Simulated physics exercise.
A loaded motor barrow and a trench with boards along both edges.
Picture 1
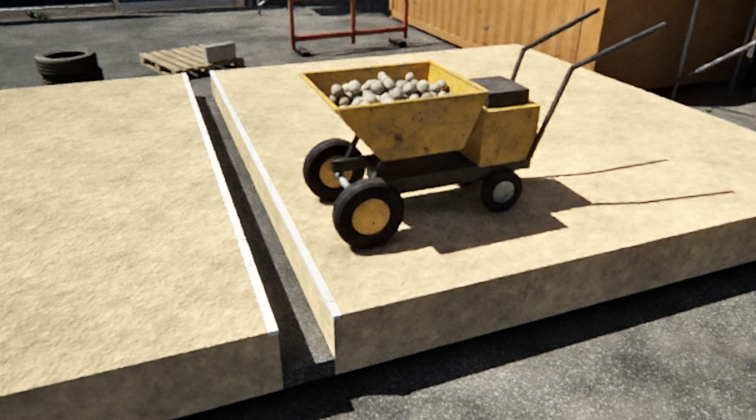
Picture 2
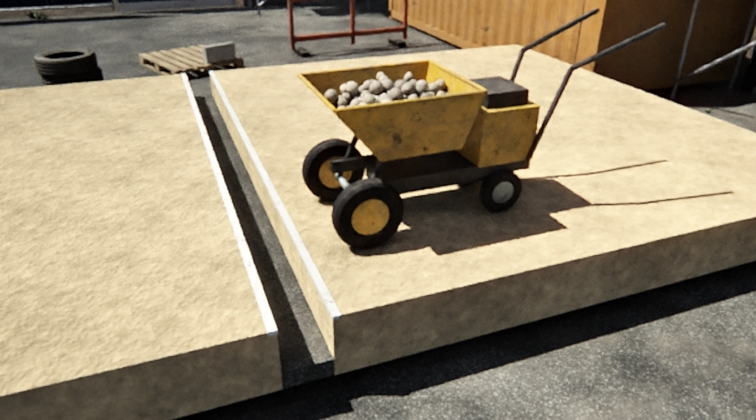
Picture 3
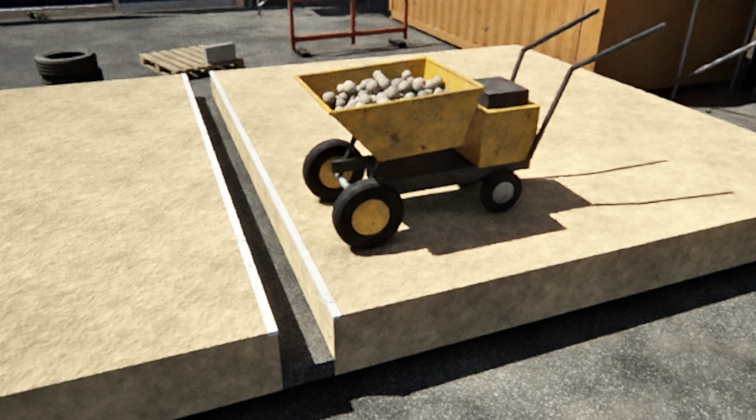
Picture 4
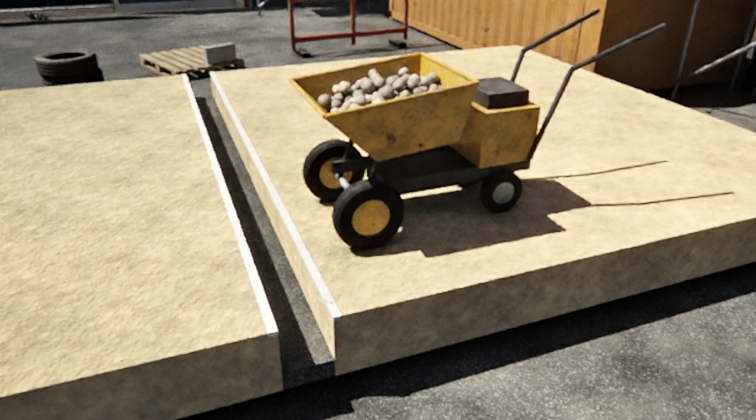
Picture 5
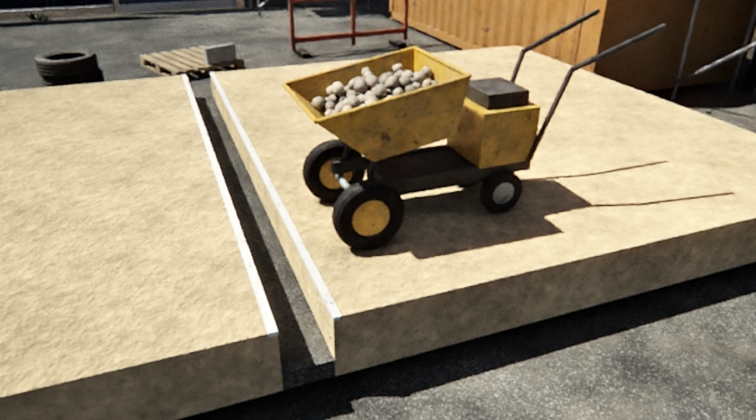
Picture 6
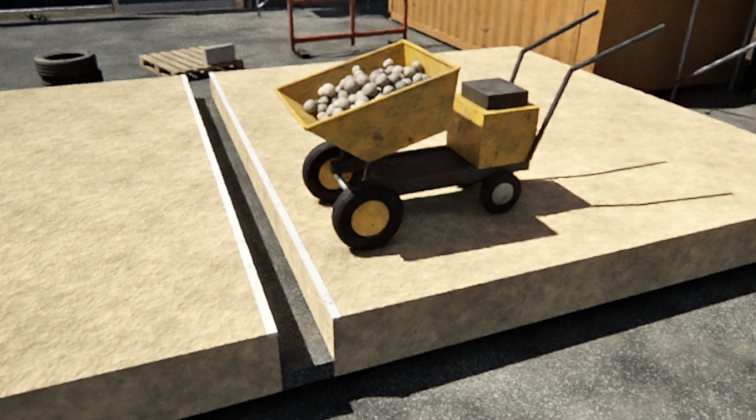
A yellow motor barrow loaded with pebbles stood near a narrow trench between two sandy slabs, and its skip slowly tilted forward to the left while the wheels stayed put.
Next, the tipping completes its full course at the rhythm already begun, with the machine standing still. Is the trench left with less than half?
Yes, it holds less than half.
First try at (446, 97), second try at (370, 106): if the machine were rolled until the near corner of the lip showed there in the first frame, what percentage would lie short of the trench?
In turn 50 and 0 in a hundred.
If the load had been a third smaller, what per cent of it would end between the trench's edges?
About 10 %.
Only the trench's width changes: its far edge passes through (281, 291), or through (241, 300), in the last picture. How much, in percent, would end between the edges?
First some 0, then 30 per cent.
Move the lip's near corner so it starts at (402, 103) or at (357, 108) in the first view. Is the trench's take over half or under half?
Respectively: The bigger portion, a smaller portion.
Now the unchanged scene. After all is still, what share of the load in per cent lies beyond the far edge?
90 percent.
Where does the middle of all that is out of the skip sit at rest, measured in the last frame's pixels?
It settles centred around (193, 245).
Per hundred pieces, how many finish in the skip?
That comes to about 5 per cent or so.
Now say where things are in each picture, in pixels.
The first frame shows lip of the skip near (337, 110), level; top of the load near (398, 93), river pebbles; first edge of the trench near (320, 281); far edge near (260, 294), the trench under half as wide as the skip, and about as deep as wide.
The second frame shows lip of the skip near (335, 111), level; top of the load near (397, 93).
The third frame shows lip of the skip near (331, 113), tipped barely; top of the load near (394, 92).
The fourth frame shows lip of the skip near (325, 117), tipped a little; top of the load near (400, 85).
The fifth frame shows lip of the skip near (317, 122), tipped a little; top of the load near (398, 85).
The sixth frame shows lip of the skip near (306, 129), tipped clearly; top of the load near (402, 90); first edge of the trench near (319, 283); far edge near (260, 296).
Shortly afterwards, skip tipped steeply; the whole lot in the skip.
Next, skip tipped right over; the bulk in the skip; a little beyond it; a little falling.
Some moments later, skip tipped right over; near a quarter in the skip; only a few in or heaped over the trench; the bulk beyond it; only a few falling.
In the end, skip tipped right over; a little in the skip; a little in or heaped over the trench; the bulk beyond it.
